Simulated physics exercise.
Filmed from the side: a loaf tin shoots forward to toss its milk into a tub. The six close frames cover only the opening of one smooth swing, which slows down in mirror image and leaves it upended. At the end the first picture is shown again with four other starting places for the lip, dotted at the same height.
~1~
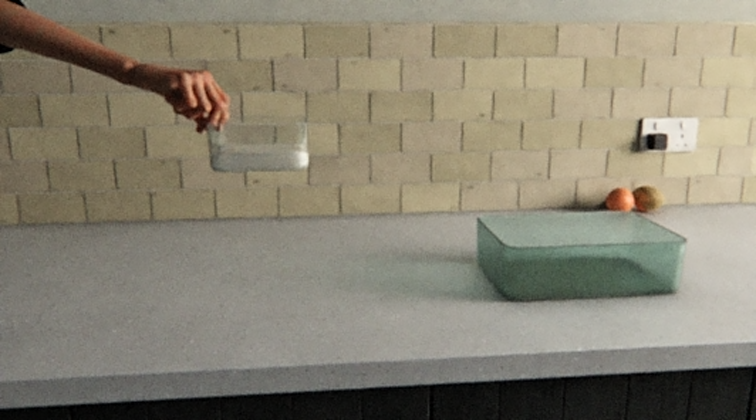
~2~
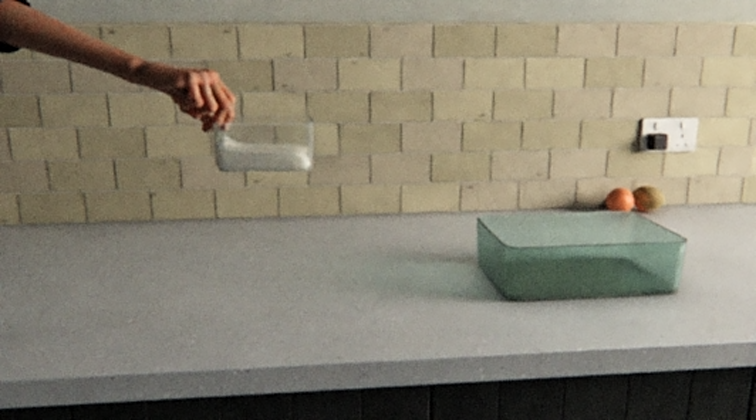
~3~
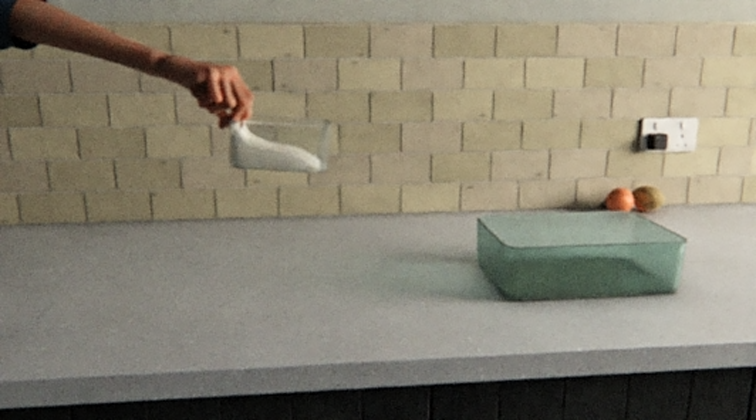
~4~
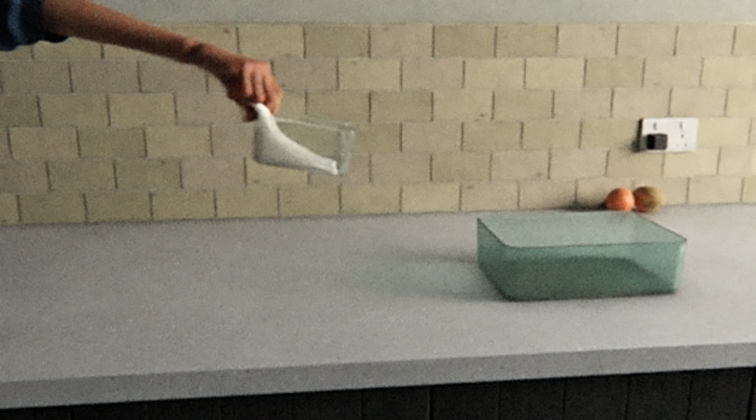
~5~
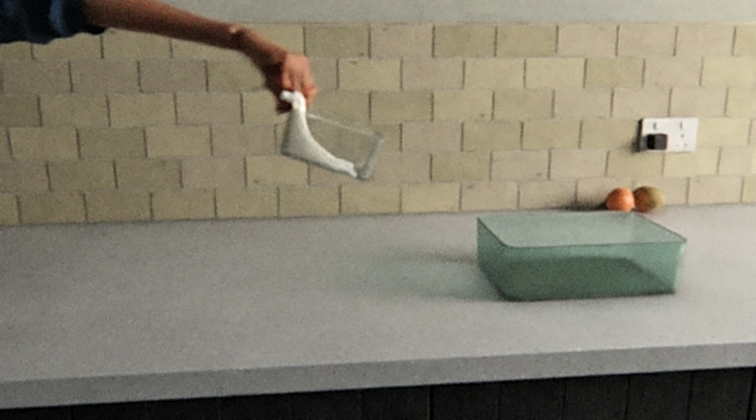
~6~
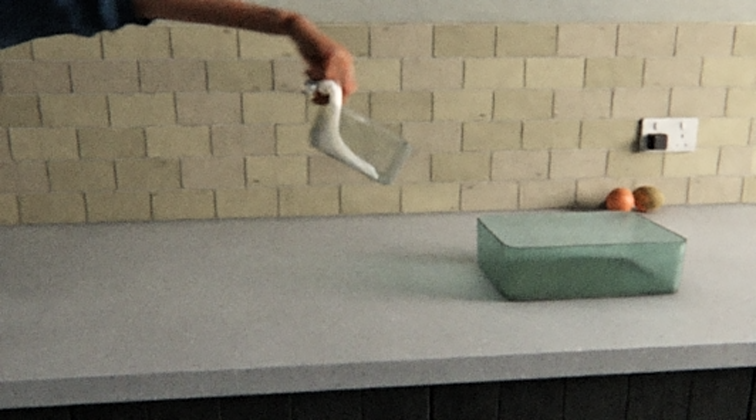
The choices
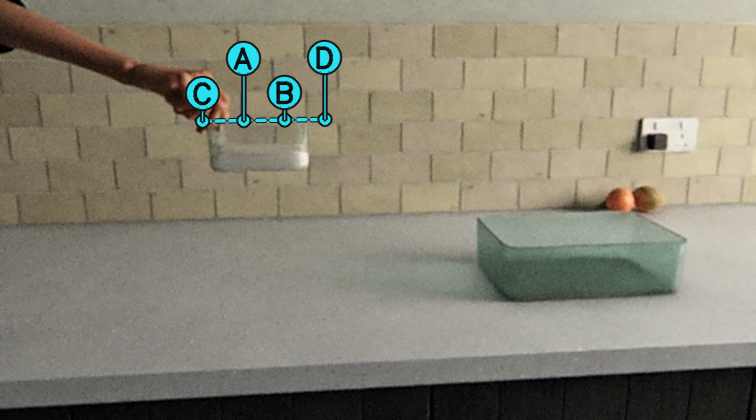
At the start, a hand at the upper left holds a clear container of milk level above a grey counter, left of an empty-looking green tub. The hand moves right, the milk surging up the container's left side, then tilts it right-end down as milk curls over the rim by the fingers.
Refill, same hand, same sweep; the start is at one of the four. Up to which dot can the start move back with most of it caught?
It is B.
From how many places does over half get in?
Two of them.
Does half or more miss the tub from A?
Yes, that goes wrong.
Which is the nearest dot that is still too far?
Dot A.
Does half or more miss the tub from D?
No, that is safe.
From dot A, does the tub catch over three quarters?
No, less.
In cyan, A at (243, 120); B at (284, 120); C at (202, 121); D at (324, 119).
Choosing A, about 33 % lands in the tub, 57 % falls short and 10 % goes beside or beyond.
Choosing B, about 66 % lands in the tub, 24 % falls short and 10 % goes beside or beyond.
Choosing C, about 15 % lands in the tub, 80 % falls short and 6 % goes beside or beyond.
Choosing D, about 71 % lands in the tub, 13 % falls short and 16 % goes beside or beyond.
